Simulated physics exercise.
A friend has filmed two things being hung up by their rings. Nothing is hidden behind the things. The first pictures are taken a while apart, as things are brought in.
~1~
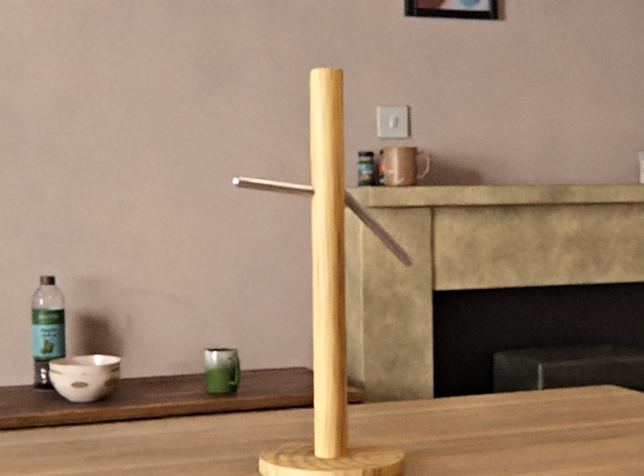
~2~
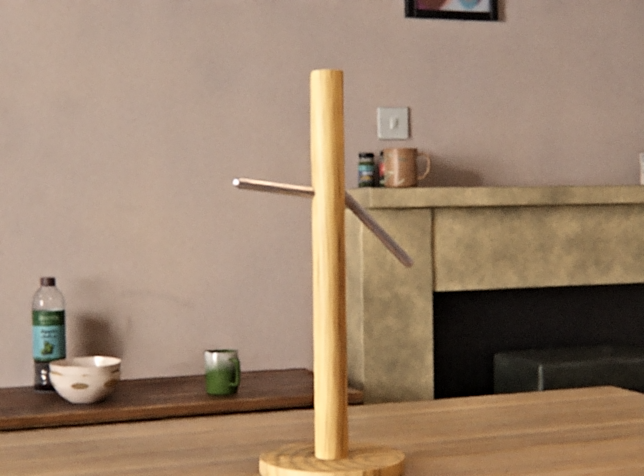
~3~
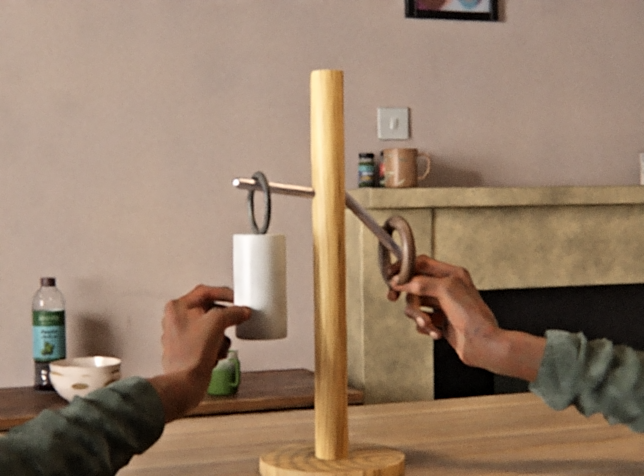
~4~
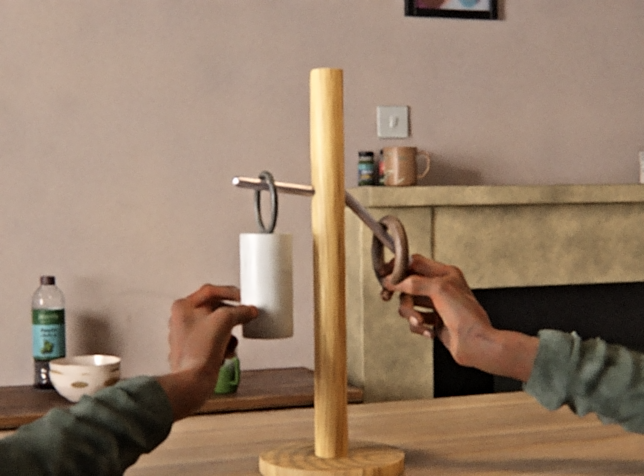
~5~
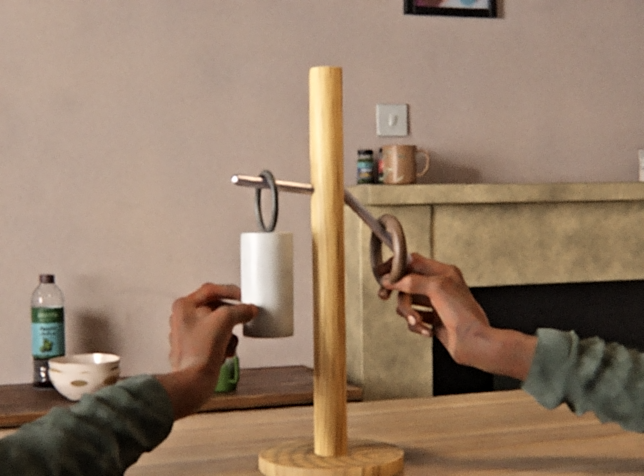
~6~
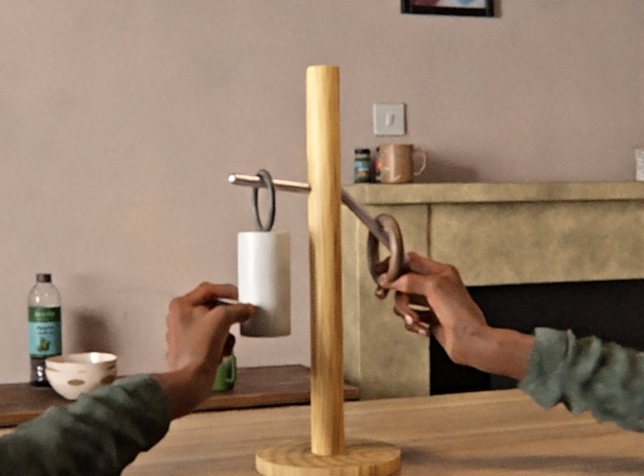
A white cylinder and a brown ring, each held by a hand, appear on the two arms of a wooden peg stand, the cylinder hanging by its ring at left; the hands then shift them only slightly and keep hold.
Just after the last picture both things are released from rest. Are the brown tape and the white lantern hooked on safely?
The brown tape drops to the table, the white lantern remains hooked.
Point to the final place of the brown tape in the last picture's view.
At about (449, 448).
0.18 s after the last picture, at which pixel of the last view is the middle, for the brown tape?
Around (404, 287).
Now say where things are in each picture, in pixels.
Peg stand (327, 271), in the first picture.
Peg stand (327, 272), in the second picture.
Still on the way; brown tape (396, 254); peg stand (327, 272), in the third picture.
Still on the way; white lantern (267, 253); peg stand (327, 271), in the fourth picture.
Still on the way; brown tape (388, 251); peg stand (326, 269), in the fifth picture.
In place, still held; brown tape (385, 251); white lantern (265, 252); peg stand (323, 268), in the sixth picture.
Then, 0.18 s later than the last frame, brown tape tilted by 41° near (404, 287); white lantern at rest near (264, 253).
Then, 0.28 s later than the last frame, brown tape dropping near (432, 380); white lantern at rest near (264, 253).
When it is over, the brown tape falls off, near (450, 448); the white lantern stays on its peg, near (264, 253).
